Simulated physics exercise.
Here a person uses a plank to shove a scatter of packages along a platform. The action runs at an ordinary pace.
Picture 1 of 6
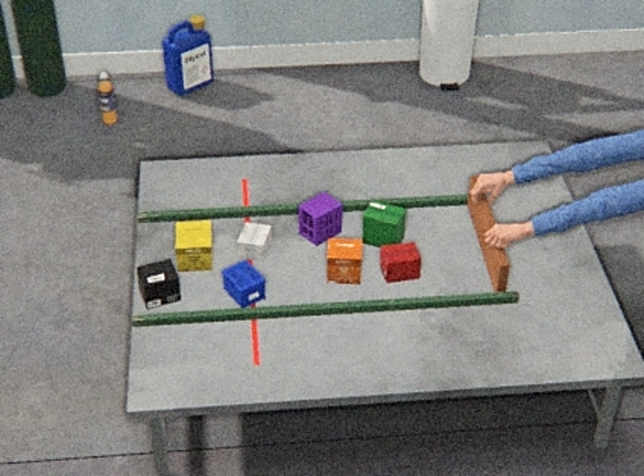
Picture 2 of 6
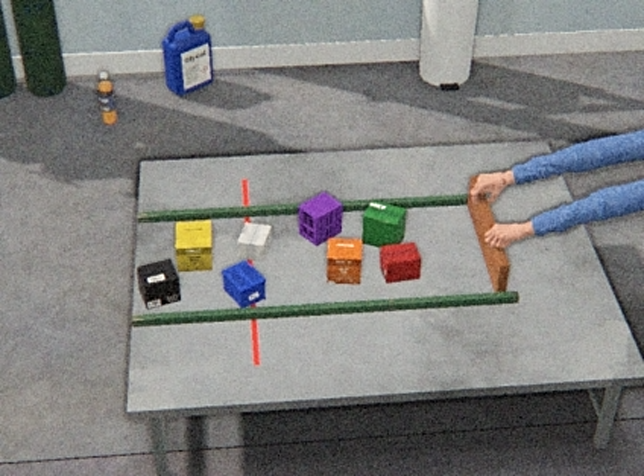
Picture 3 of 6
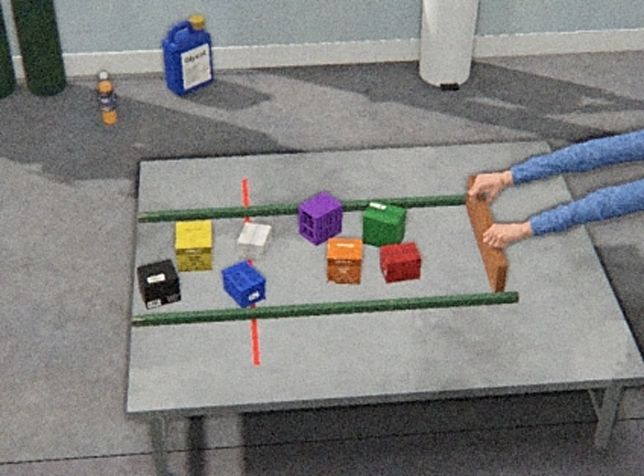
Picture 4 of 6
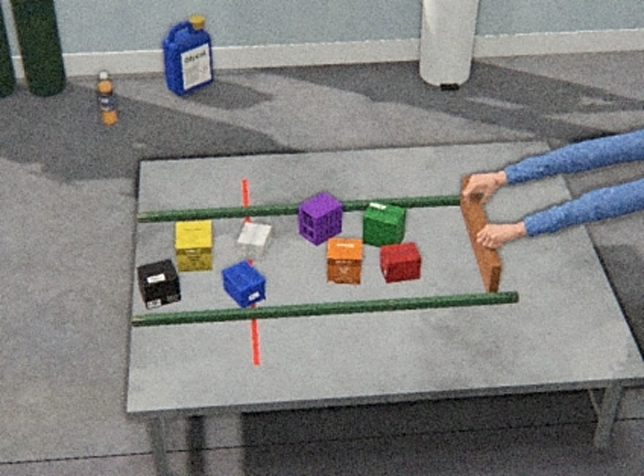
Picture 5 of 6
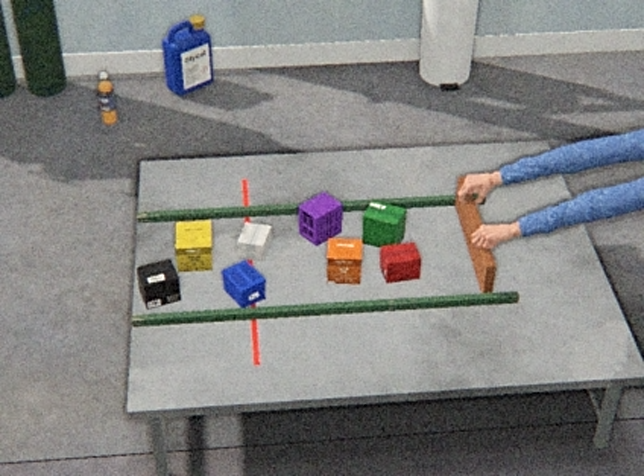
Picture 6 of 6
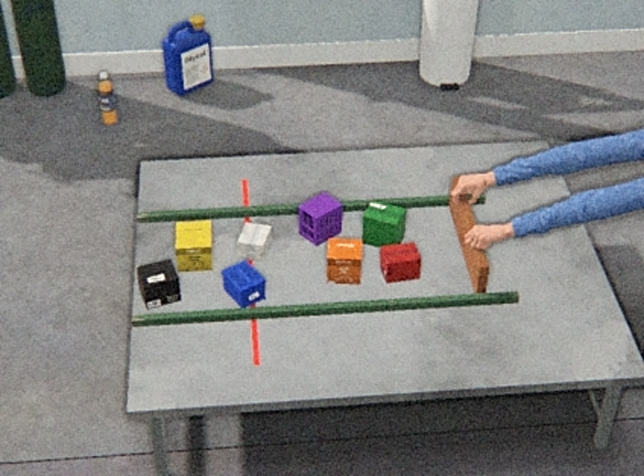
A wooden plank, held by two hands in blue sleeves, slid slightly left between two green rails on a gray table, while the scattered colorful boxes stayed still and it had not touched them.
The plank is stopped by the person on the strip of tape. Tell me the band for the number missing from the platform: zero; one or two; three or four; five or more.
That band is zero.
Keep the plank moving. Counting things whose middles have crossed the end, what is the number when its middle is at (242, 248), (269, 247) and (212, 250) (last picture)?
0; 0; 2.
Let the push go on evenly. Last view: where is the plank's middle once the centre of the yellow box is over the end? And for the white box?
Its middle is about (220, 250) and about (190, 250).
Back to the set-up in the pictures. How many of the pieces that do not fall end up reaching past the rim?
You'd get 0.
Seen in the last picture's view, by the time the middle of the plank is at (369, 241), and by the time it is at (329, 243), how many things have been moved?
Counts: 3 / 4.
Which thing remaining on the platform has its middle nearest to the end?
It's the black parcel that is foremost.
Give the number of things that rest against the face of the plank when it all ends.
Well, it touches 3.
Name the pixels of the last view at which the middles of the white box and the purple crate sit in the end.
(200, 246), and the other (231, 217).
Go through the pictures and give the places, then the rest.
Black parcel (159, 284); yellow box (194, 246); blue tote (244, 285); plank (487, 234); tape (250, 263), in the first frame.
Yellow box (194, 246); plank (487, 234), in the second frame.
Blue tote (244, 285); white box (255, 242), in the third frame.
Black parcel (159, 284); green parcel (384, 226), in the fourth frame.
Yellow box (194, 246); red parcel (400, 263), in the fifth frame.
Black parcel (159, 284); yellow box (194, 246); blue tote (244, 285); plank (468, 235); tape (250, 263), in the sixth frame.
A little later, none off yet; black parcel at rest near (159, 284); yellow box at rest near (194, 246); blue tote at rest near (244, 285).
When it is over, the number that fall off is zero.
